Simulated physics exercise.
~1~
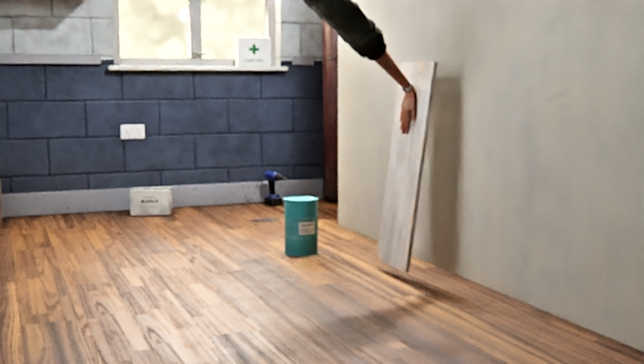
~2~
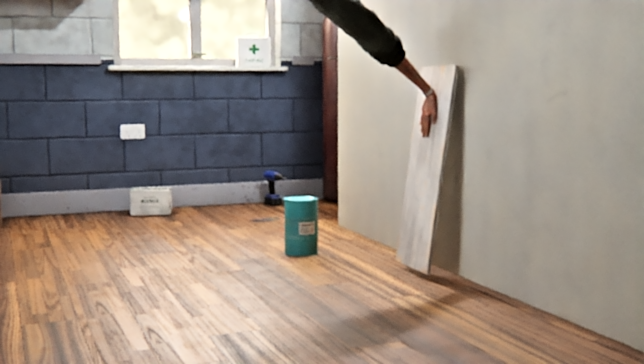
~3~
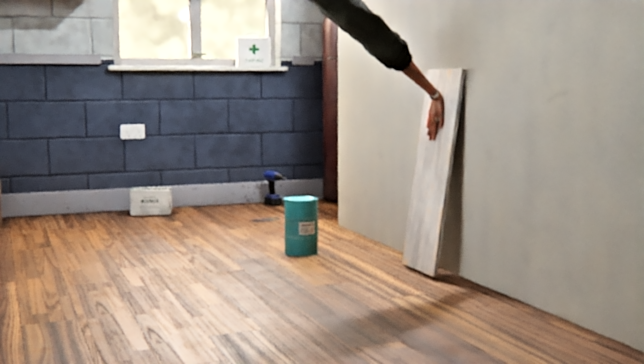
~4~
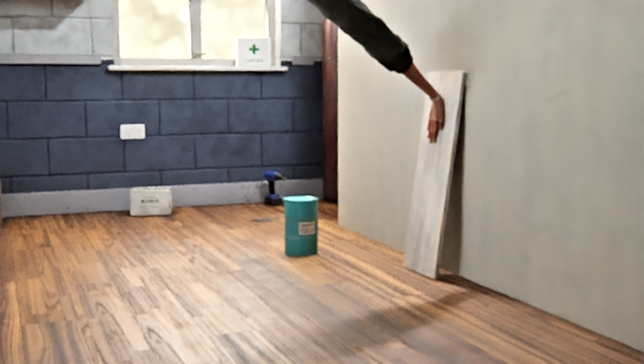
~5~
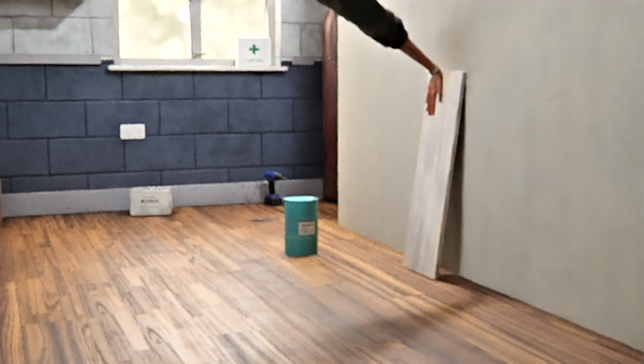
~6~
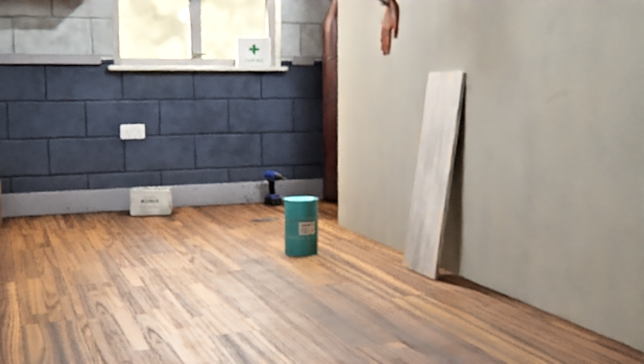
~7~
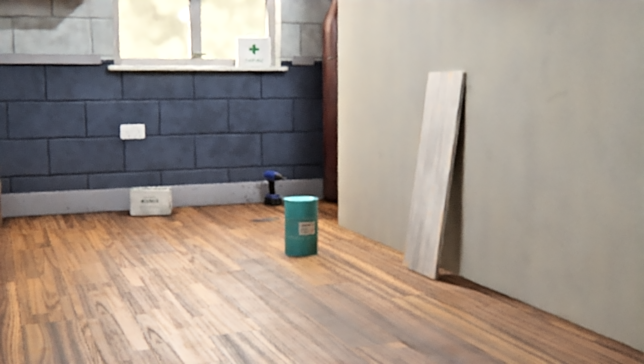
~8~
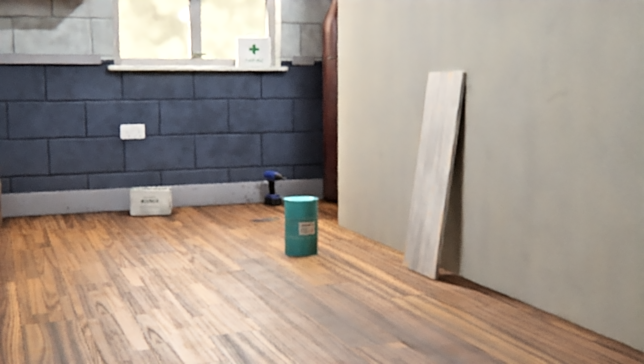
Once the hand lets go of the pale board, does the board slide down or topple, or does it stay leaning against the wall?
It stays leaning against the wall, holding its position after the hand has drawn away.
At first, an arm in a dark sleeve reaches in from the top and holds a pale board upright near a bare wall, with a turquoise canister standing on the wooden floor to its left. The hand moves the board to the right and leans its upper end against the wall. It steadies the board there briefly, with little further movement. Then the fingers let go, and the hand draws back up and out of view. The board stays leaning against the wall, and the canister remains standing in the same spot.
